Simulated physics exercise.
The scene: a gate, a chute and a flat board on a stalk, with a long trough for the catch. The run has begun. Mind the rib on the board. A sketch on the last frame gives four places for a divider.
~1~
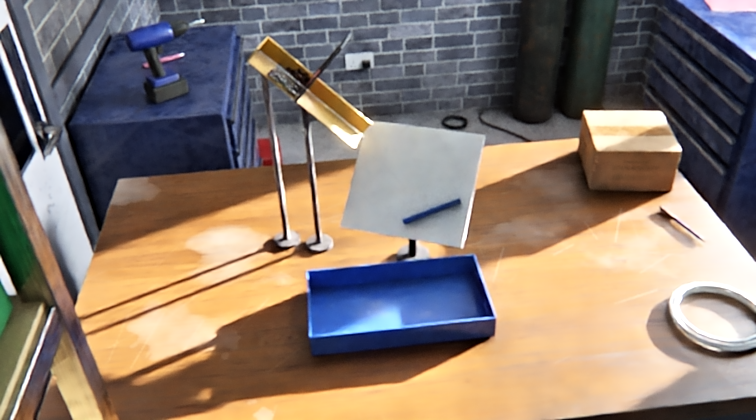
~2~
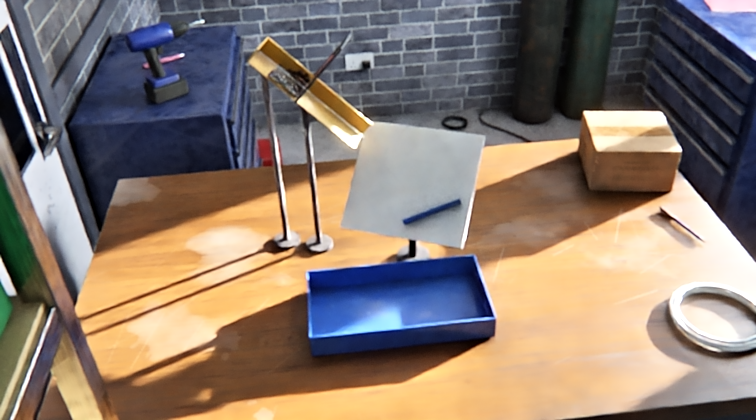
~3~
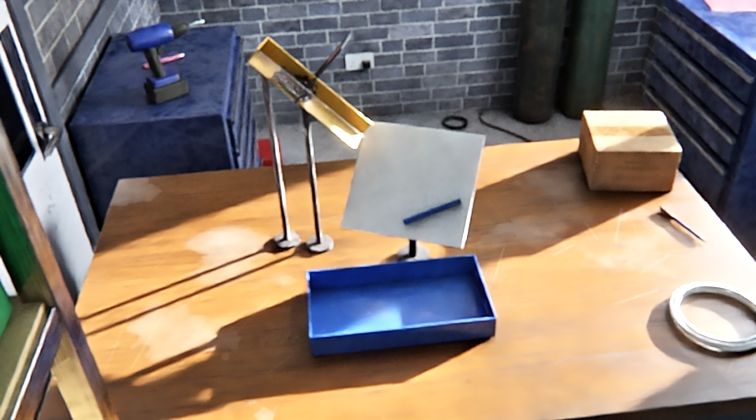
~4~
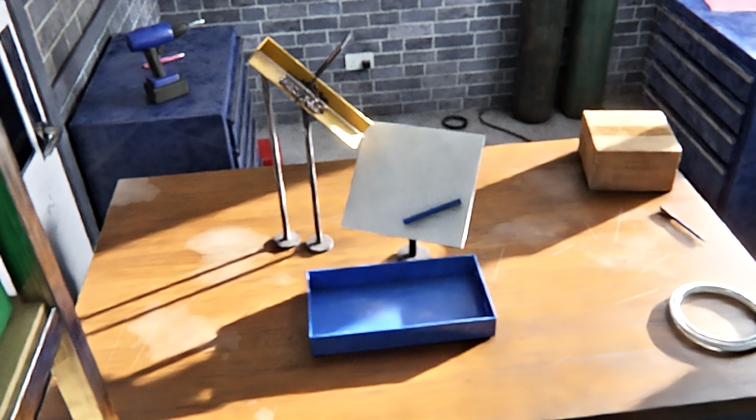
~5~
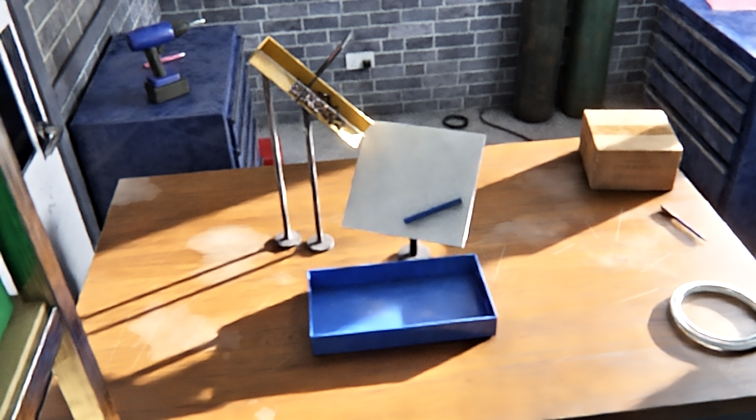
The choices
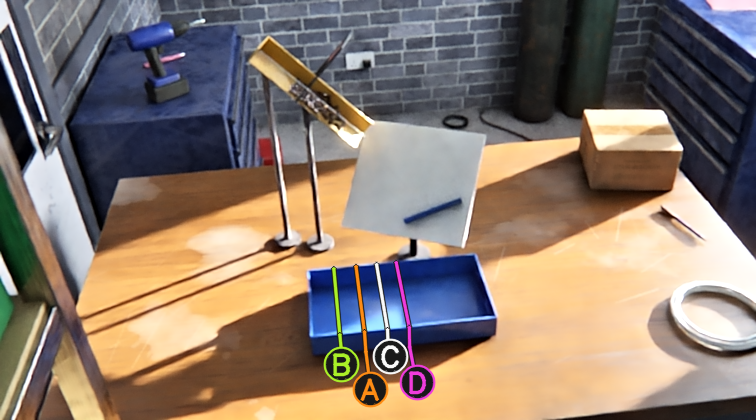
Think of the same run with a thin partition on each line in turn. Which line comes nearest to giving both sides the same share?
Use line C.
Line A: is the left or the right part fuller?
Right.
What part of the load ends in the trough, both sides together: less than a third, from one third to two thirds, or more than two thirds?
More than two thirds.
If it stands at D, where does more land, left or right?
The left side.
On the marked copy, line A crosses the front rim at (364, 331); line B crosses the front rim at (339, 333); line C crosses the front rim at (387, 328); line D crosses the front rim at (409, 326).
Choosing A, of what is caught, a stray few on the left of the divider, nearly all on the right.
Choosing B, of what is caught, a stray few on the left of the divider, nearly all on the right.
Choosing C, of what is caught, about two thirds on the left of the divider, about a third on the right.
Choosing D, of what is caught, nearly all on the left of the divider, a small part on the right.
